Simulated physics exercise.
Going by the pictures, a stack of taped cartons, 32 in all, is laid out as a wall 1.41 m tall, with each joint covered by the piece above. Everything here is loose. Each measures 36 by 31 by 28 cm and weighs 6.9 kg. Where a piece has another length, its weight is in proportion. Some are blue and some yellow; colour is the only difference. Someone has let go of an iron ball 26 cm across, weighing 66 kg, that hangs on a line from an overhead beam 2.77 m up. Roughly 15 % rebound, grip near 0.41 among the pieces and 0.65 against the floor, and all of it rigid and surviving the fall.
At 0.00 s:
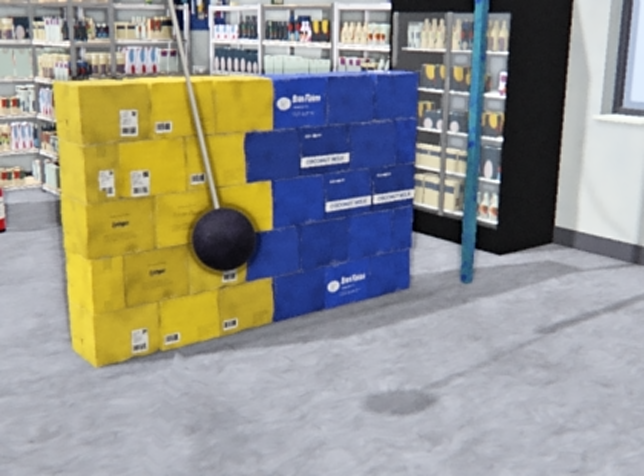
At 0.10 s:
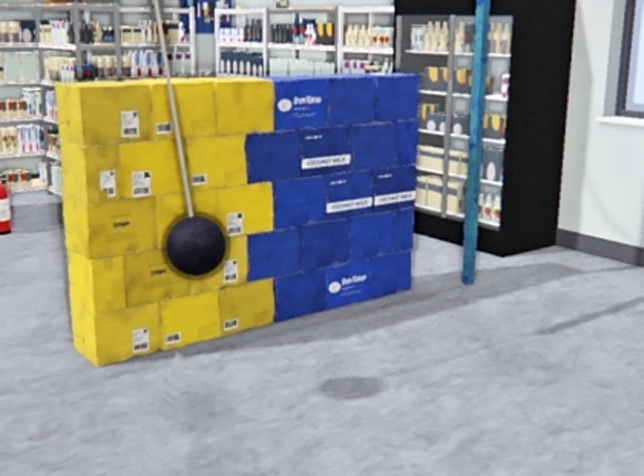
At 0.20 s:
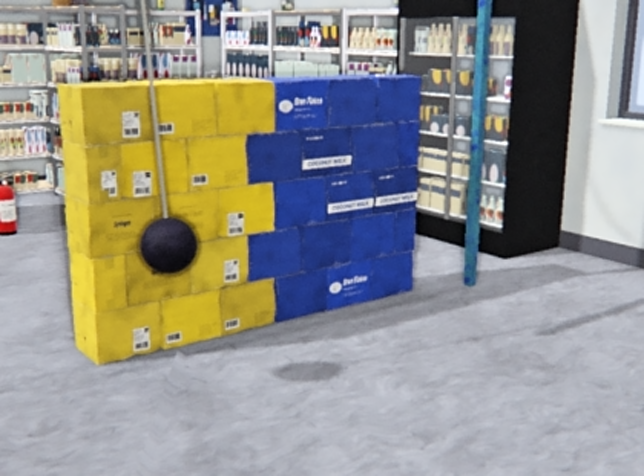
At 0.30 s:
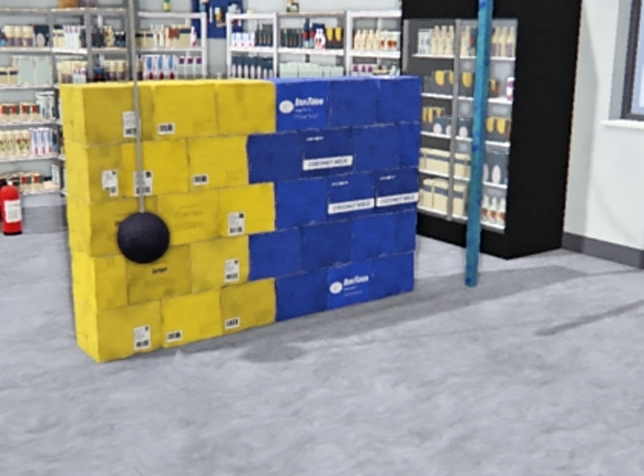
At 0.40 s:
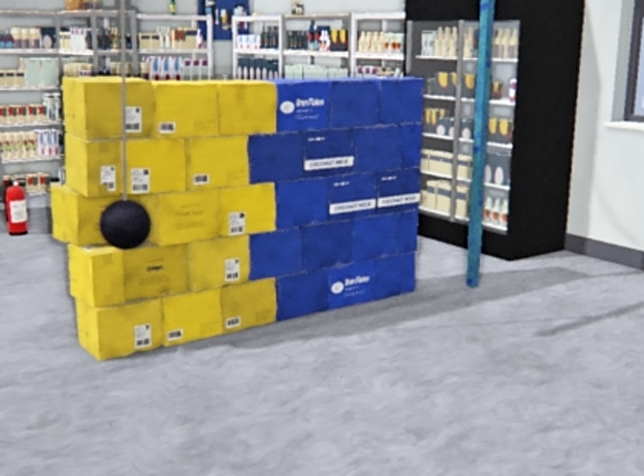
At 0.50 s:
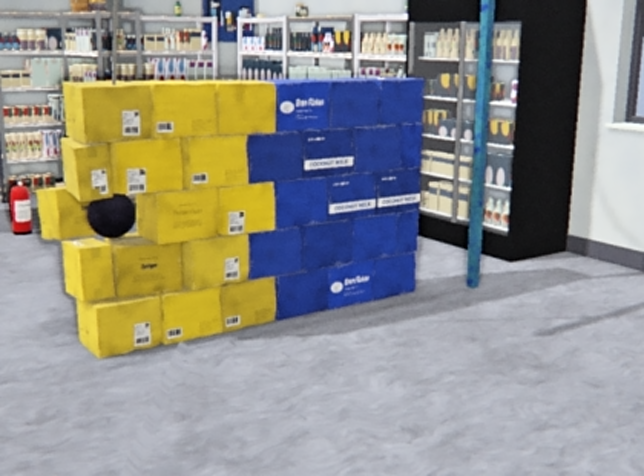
A dark ball hanging on a line swings leftward across the front of a wall of yellow and blue cartons in a shop-like room. It reaches the yellow left end and pushes in, shoving a middle-row carton out to the left while neighbouring yellow ones shift slightly and the blue side stays still.
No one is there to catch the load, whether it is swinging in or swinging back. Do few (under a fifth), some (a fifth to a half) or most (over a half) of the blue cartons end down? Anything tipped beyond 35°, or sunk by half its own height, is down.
Few.
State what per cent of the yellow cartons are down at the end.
For yellow, 30 per cent end down.
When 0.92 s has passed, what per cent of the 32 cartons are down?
5 %.
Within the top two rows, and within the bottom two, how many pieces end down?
4 and 0.
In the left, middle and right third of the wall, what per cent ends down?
Left 50, middle 0, right 0 per cent.
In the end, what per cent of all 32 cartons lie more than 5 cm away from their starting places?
It comes to 20 percent shifted.
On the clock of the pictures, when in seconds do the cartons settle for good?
At roughly 3.0 seconds.
Around 0.92 s, line 22° past plumb; none of the 17 blue cartons down (2 of 32 in all colours); top blue carton unmoved; top yellow carton tipped 9°.
Around 1.66 s, line 7° past plumb; none of the 17 blue cartons down (5 of 32 in all colours); top blue carton unmoved; top yellow carton tipped 64°, 37 cm lower.
Finally (3.2 s), line 4° before plumb; none of the 17 blue cartons down (5 of 32 in all colours); top blue carton unmoved; top yellow carton on its side. That is 0 per cent. Seen by the last camera, middles, top blue carton near (290, 105), top yellow carton near (324, 383).
